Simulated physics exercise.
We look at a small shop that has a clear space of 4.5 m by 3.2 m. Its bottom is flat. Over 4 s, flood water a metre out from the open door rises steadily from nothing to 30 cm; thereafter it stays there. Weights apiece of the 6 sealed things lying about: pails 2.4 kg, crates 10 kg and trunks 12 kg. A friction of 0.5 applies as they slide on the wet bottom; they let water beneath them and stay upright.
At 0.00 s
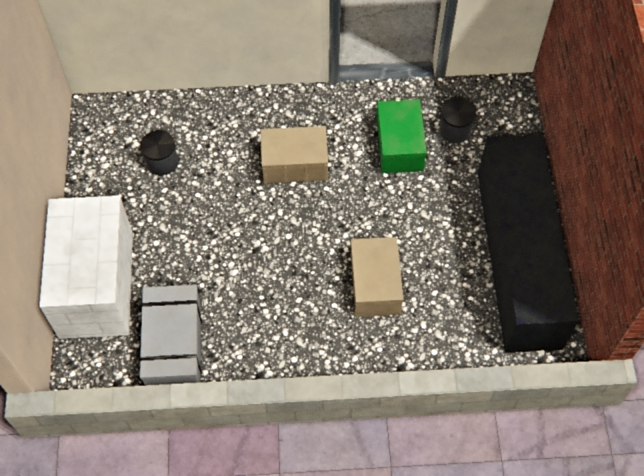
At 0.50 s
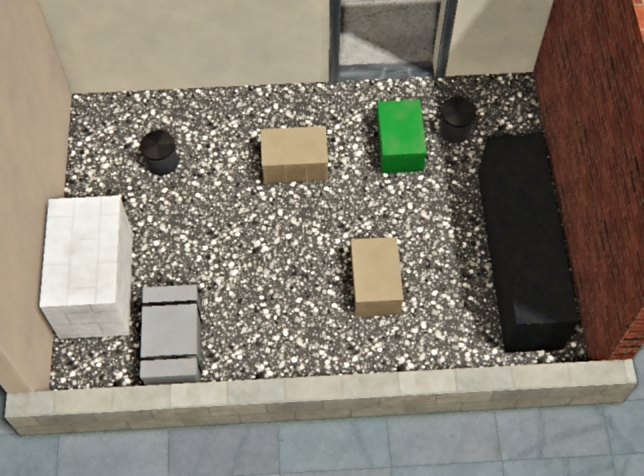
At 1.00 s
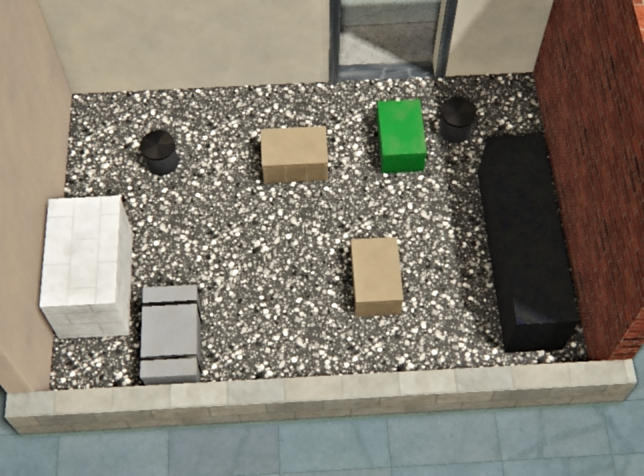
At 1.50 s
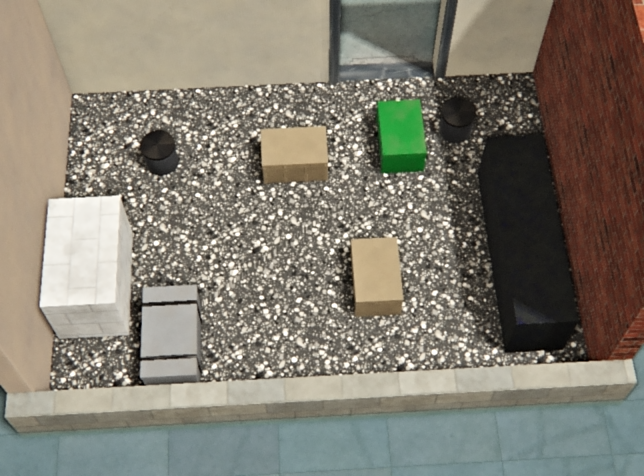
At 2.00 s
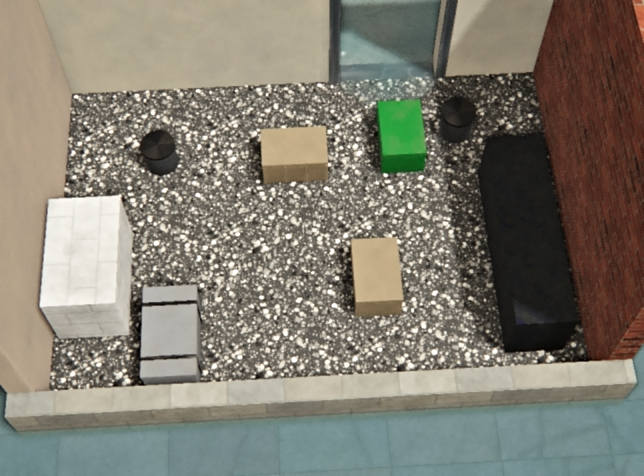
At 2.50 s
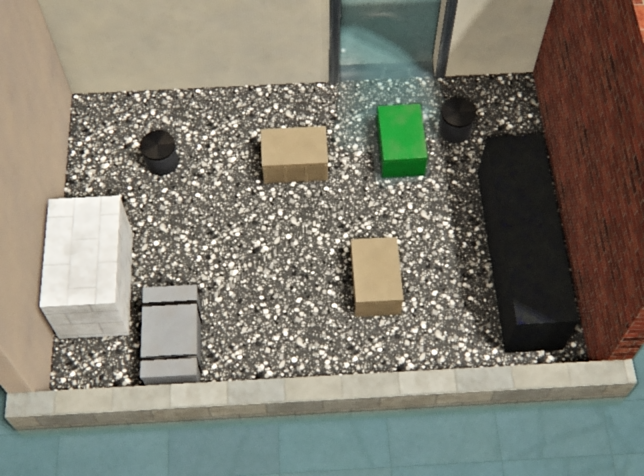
Water covers the pavement outside, then enters through the doorway and slightly shifts the green crate.
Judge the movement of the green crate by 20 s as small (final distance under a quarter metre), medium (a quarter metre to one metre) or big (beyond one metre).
It is big.
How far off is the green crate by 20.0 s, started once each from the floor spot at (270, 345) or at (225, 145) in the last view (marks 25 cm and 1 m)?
Try one - it is swept a long way; try two - it is swept a long way.
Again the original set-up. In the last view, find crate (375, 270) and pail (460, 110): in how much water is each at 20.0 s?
Close to 26 and 24 centimetres.
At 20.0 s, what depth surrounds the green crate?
Roughly 24 cm at that moment.
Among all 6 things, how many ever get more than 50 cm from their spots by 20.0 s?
That comes to 6.
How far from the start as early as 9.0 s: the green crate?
Roughly 250 cm by then.
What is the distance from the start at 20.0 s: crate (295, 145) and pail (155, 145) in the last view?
In that order: 20 cm, 100 cm.
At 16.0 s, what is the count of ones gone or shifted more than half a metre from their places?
I count 5 of them.
After 4.0 s the green crate is near (421, 227), 1.1 m from its start, aground; 1 afloat.
After 9.0 s the green crate is near (457, 345), 2.3 m from its start, afloat; 6 afloat.
After 16.0 s the green crate is near (274, 77), 1.3 m from its start, afloat; 6 afloat.
After 20.0 s the green crate is near (224, 310), 2.5 m from its start, afloat; 6 afloat.
